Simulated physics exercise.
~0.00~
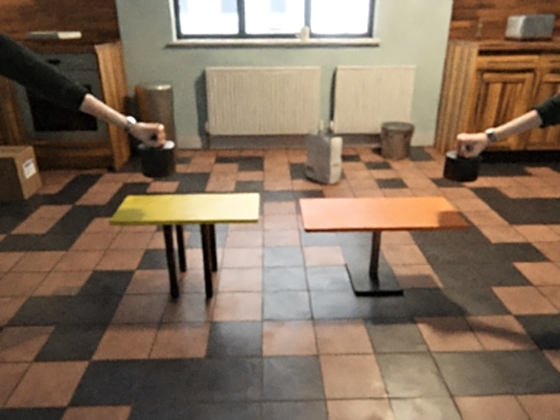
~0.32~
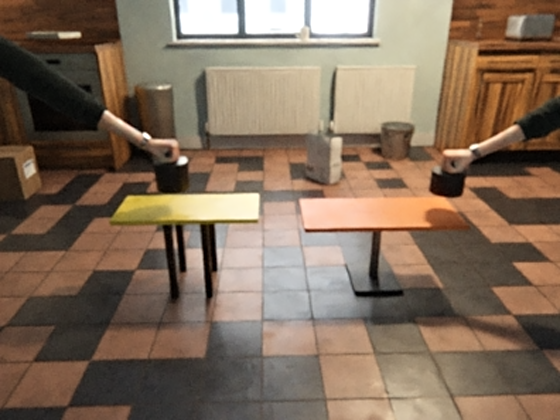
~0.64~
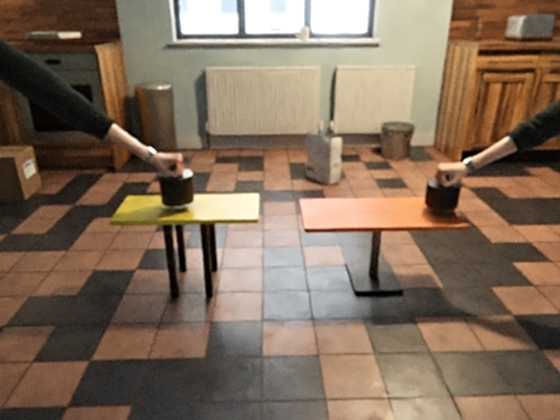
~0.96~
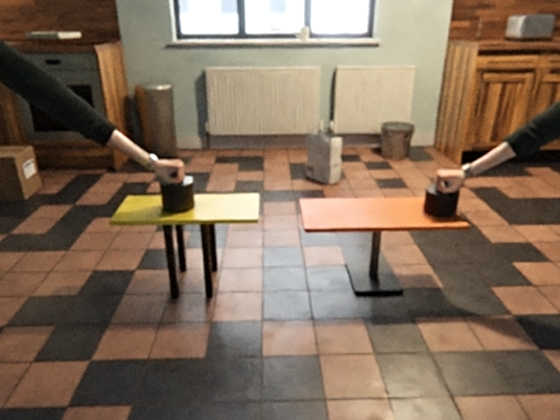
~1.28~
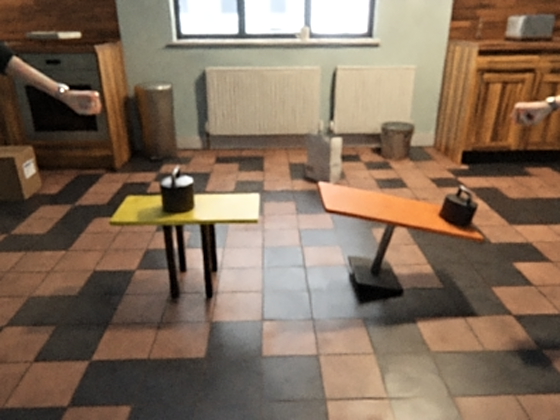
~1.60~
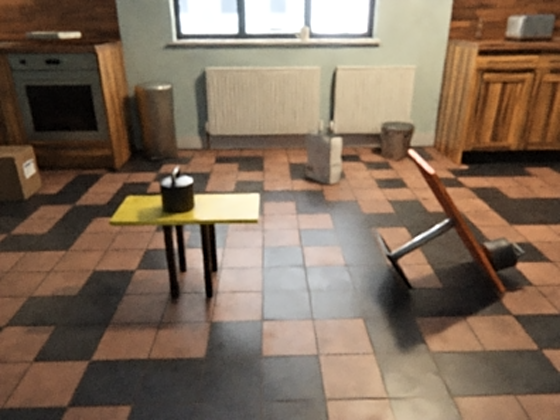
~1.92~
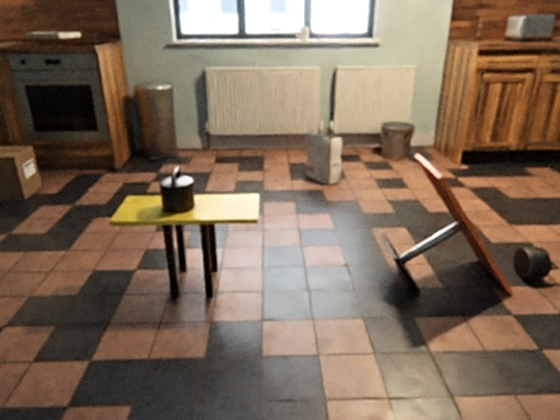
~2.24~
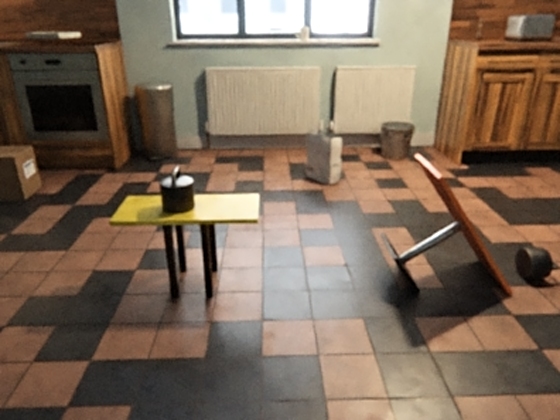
Tiled kitchen floor, two hands setting dark pots on small tables, the orange one toppling right while the yellow stays upright.
